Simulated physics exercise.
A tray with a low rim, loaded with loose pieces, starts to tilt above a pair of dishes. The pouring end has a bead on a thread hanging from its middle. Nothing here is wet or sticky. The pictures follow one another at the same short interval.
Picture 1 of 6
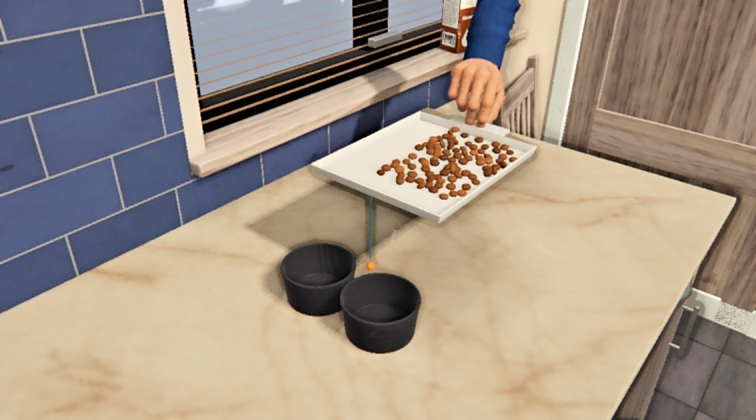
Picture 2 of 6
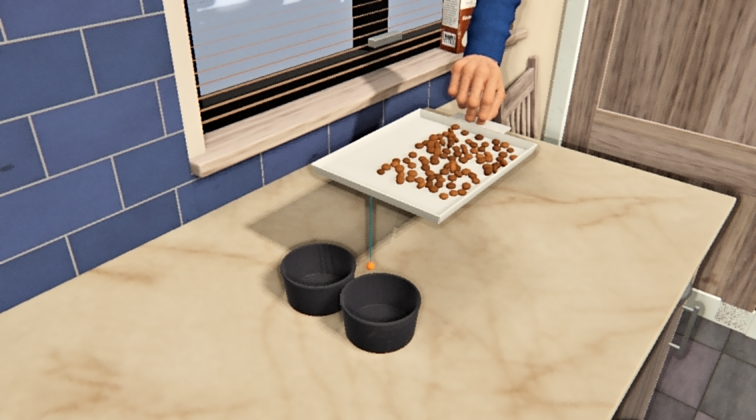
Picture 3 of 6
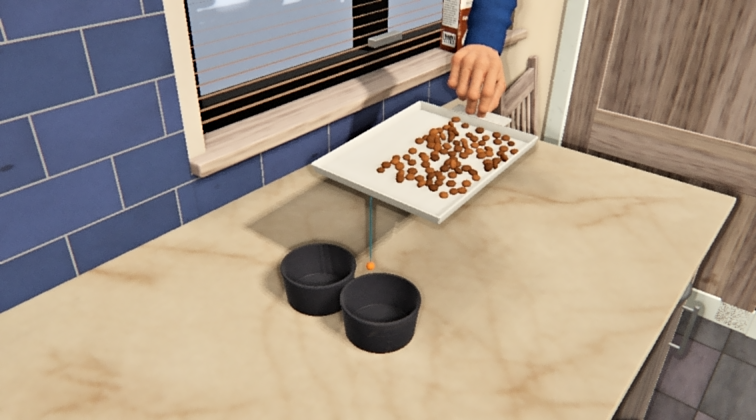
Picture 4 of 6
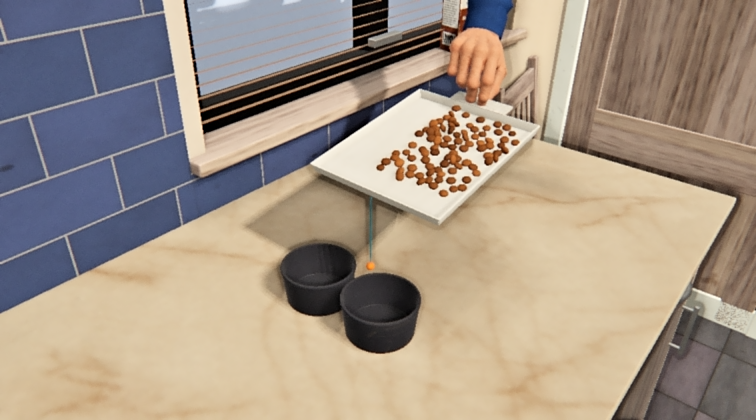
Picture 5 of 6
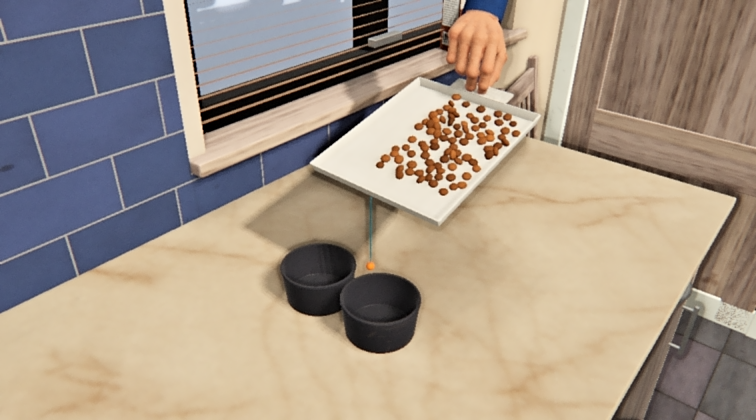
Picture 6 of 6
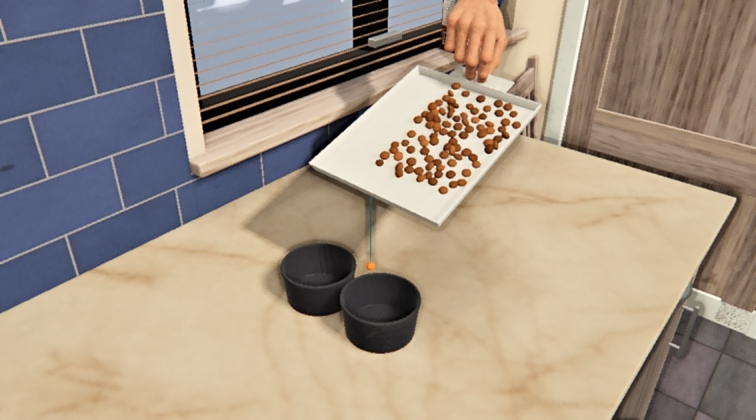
At the start, a white tray of brown kibble sits level above two black dishes on a marble-look counter, a hand at its far edge. The hand then raises that far edge, slowly at first and then more steeply, and the tray slants down toward its near right corner.
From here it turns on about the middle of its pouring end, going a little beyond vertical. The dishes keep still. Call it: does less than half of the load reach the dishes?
No.
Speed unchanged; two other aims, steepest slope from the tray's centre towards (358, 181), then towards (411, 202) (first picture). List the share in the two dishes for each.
I'd put it at some 80 % and then some 40 %.
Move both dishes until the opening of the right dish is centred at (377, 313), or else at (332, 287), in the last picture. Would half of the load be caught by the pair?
In the first position a majority, in the second a minority.
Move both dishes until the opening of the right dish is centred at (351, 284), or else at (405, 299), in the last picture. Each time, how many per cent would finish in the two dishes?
Roughly 30% first, roughly 60% second.
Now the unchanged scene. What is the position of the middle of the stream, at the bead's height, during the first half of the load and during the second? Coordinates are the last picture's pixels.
It goes through near (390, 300) first, then near (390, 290).
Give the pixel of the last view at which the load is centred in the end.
I'd place the middle at about (382, 332).
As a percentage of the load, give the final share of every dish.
Per hundred pieces: Left dish roughly 0, right dish roughly 60.
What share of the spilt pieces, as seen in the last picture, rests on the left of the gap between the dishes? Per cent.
It comes out at roughly 30 percent.
Just after the last frame, tray tipped steeply; the larger part on the tray; just a few in the right dish; roughly a quarter in the air.
A moment on, tray tipped right over; about a tenth on the tray; roughly half in the right dish; just a few in the left dish; roughly a third outside both; about a tenth in the air.
Further on, tray tipped past a quarter turn; roughly two thirds in the right dish; just a few in the left dish; roughly a third outside both.
When it is over, tray tipped past a quarter turn; roughly two thirds in the right dish; just a few in the left dish; roughly a third outside both.
